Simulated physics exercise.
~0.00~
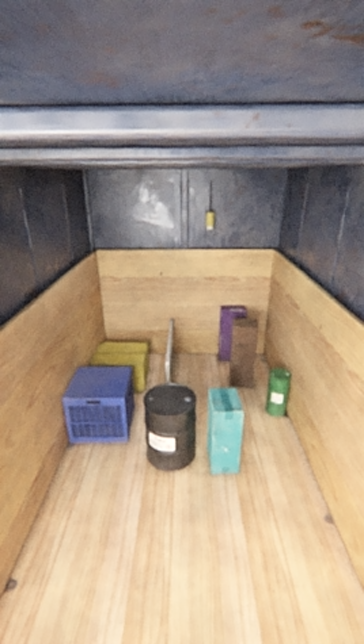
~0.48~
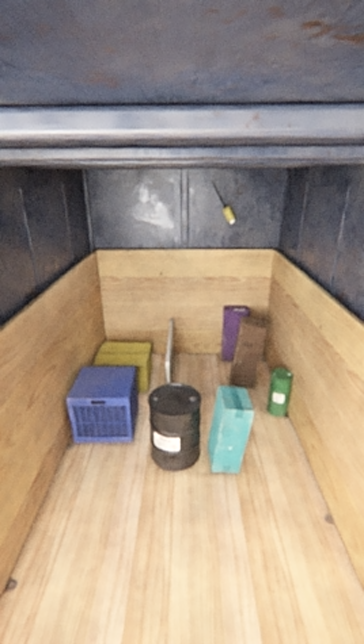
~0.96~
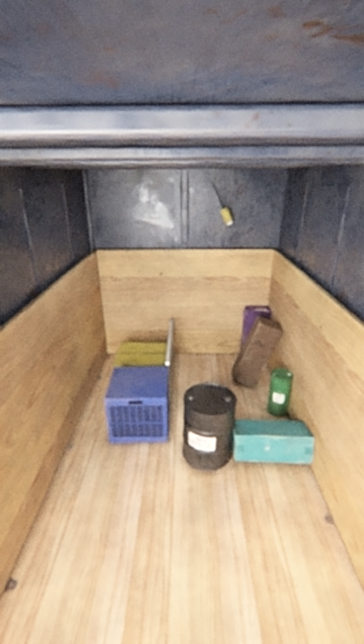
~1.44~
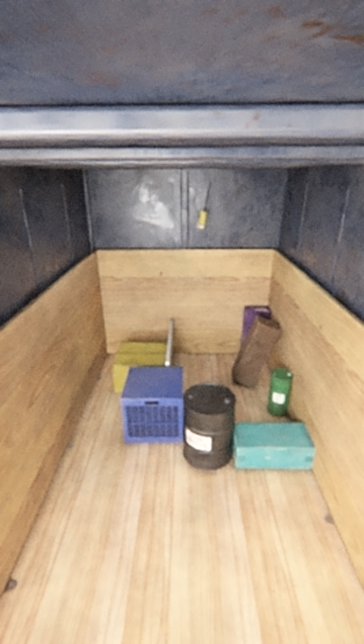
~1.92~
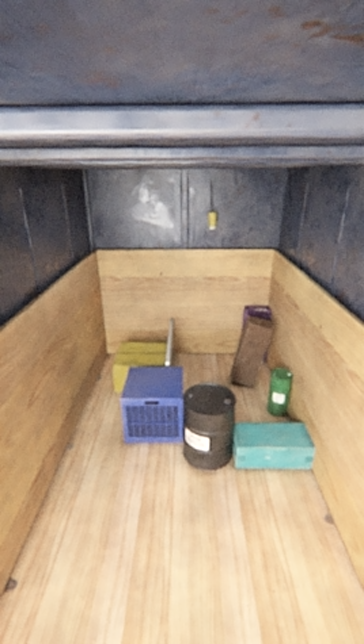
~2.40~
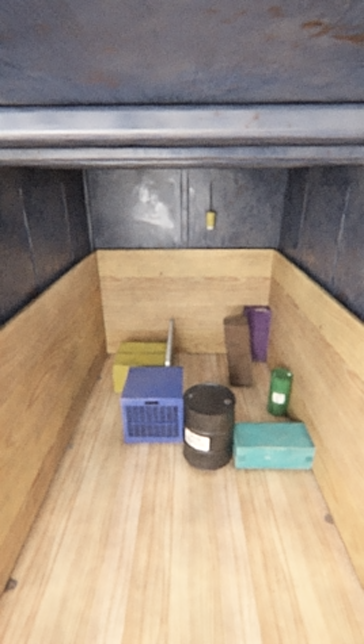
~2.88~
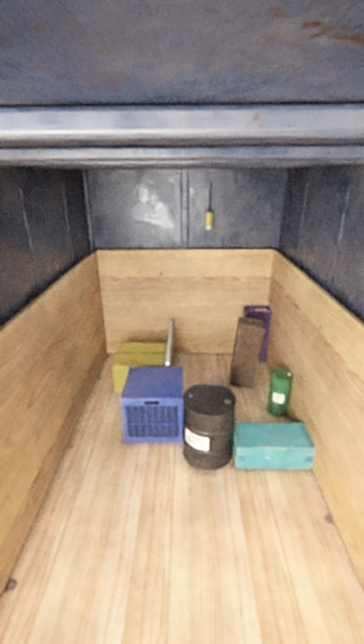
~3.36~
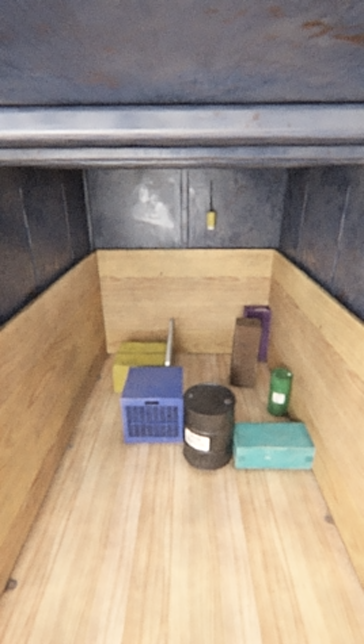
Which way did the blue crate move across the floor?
The blue crate slid to the right, ending up close beside the black drum.
